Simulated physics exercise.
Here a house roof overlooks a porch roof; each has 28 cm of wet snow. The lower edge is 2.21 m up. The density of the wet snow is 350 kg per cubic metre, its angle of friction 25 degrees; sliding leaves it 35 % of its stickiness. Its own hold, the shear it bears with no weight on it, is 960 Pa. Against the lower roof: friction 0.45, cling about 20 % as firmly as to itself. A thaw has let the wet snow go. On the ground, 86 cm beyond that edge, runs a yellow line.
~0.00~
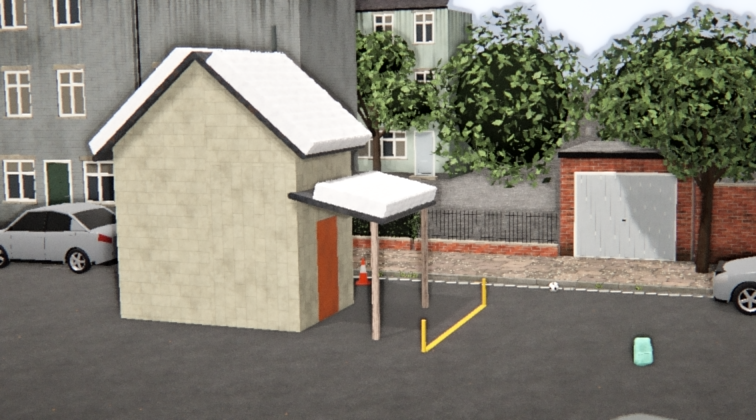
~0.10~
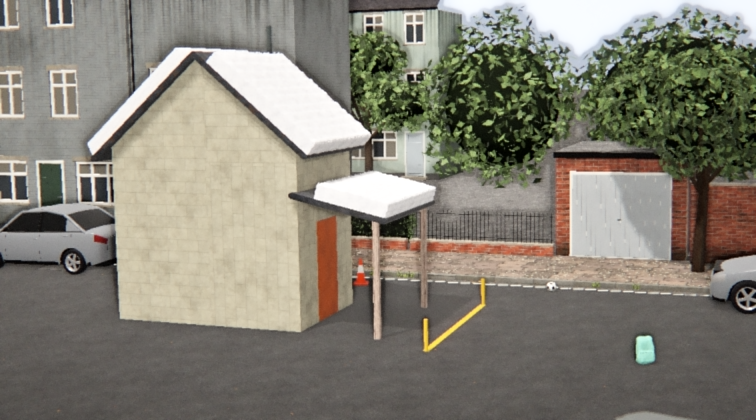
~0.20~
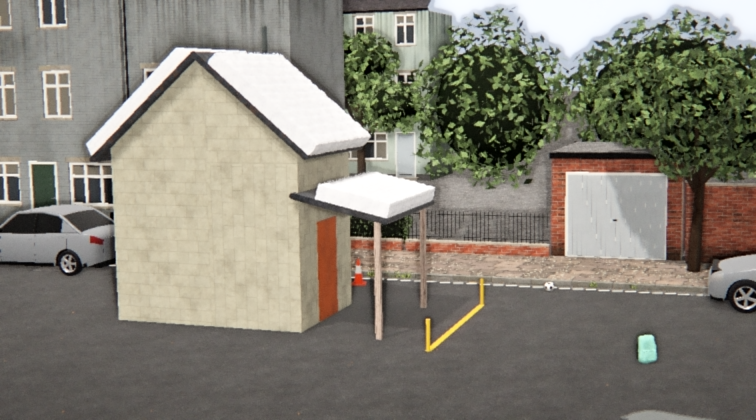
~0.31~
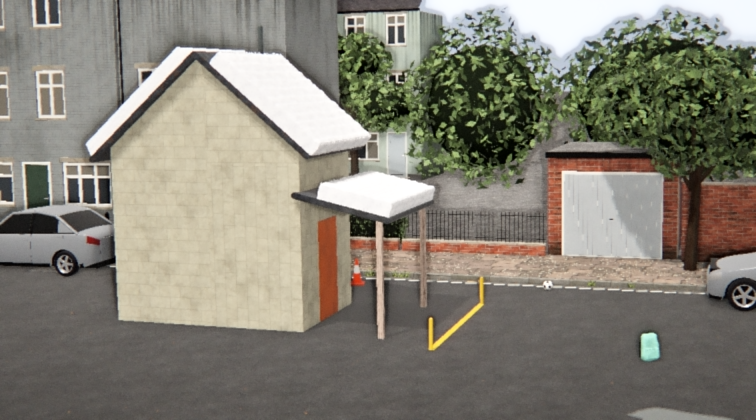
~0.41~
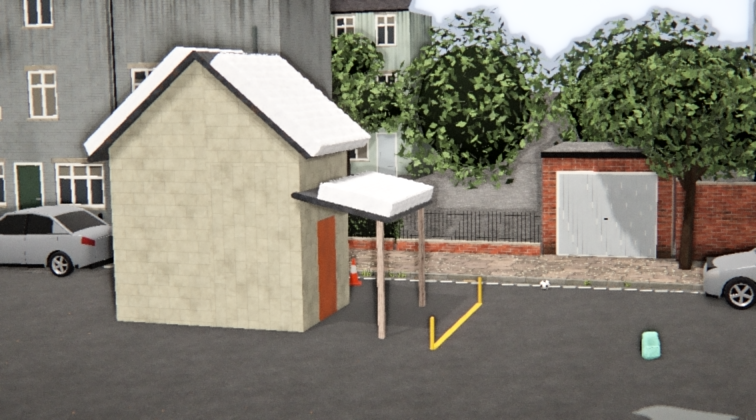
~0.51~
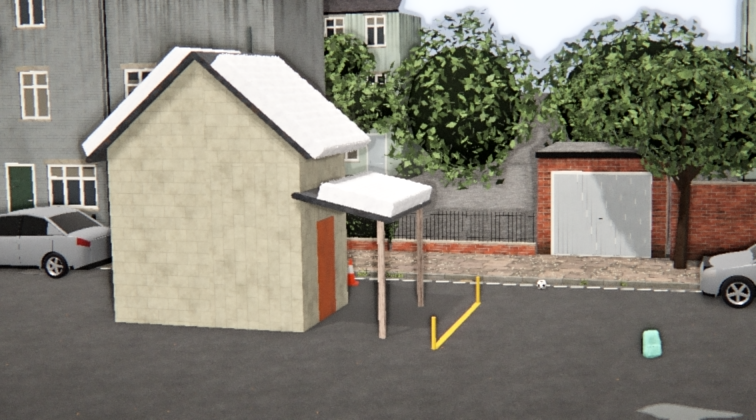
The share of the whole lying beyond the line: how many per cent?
It comes to some 0 %.
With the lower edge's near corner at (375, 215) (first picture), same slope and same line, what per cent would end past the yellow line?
It would be near 0 %.
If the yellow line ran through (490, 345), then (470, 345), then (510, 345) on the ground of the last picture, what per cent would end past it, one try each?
In turn about 0 %, 0 %, 0 %.
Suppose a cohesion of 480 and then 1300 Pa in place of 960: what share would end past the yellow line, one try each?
In that order: 12 %, 0 %.
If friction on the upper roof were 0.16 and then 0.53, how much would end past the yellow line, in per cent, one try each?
In that order: 35 %, 6 %.
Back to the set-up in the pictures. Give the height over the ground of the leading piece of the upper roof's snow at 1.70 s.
About 2.8 m.
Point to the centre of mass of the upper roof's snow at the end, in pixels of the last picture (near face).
Around (333, 170).
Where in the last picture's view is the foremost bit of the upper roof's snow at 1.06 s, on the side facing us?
Around (336, 178).
After 1.06 s, none is below the lower edge and 0 % is past the line.
After 1.70 s, none is below the lower edge and 0 % is past the line.
After 2.35 s, none is below the lower edge and 0 % is past the line.
After 3.00 s, none is below the lower edge and 0 % is past the line.
After 4.90 s, 1 % is below the lower edge and 0 % is past the line.
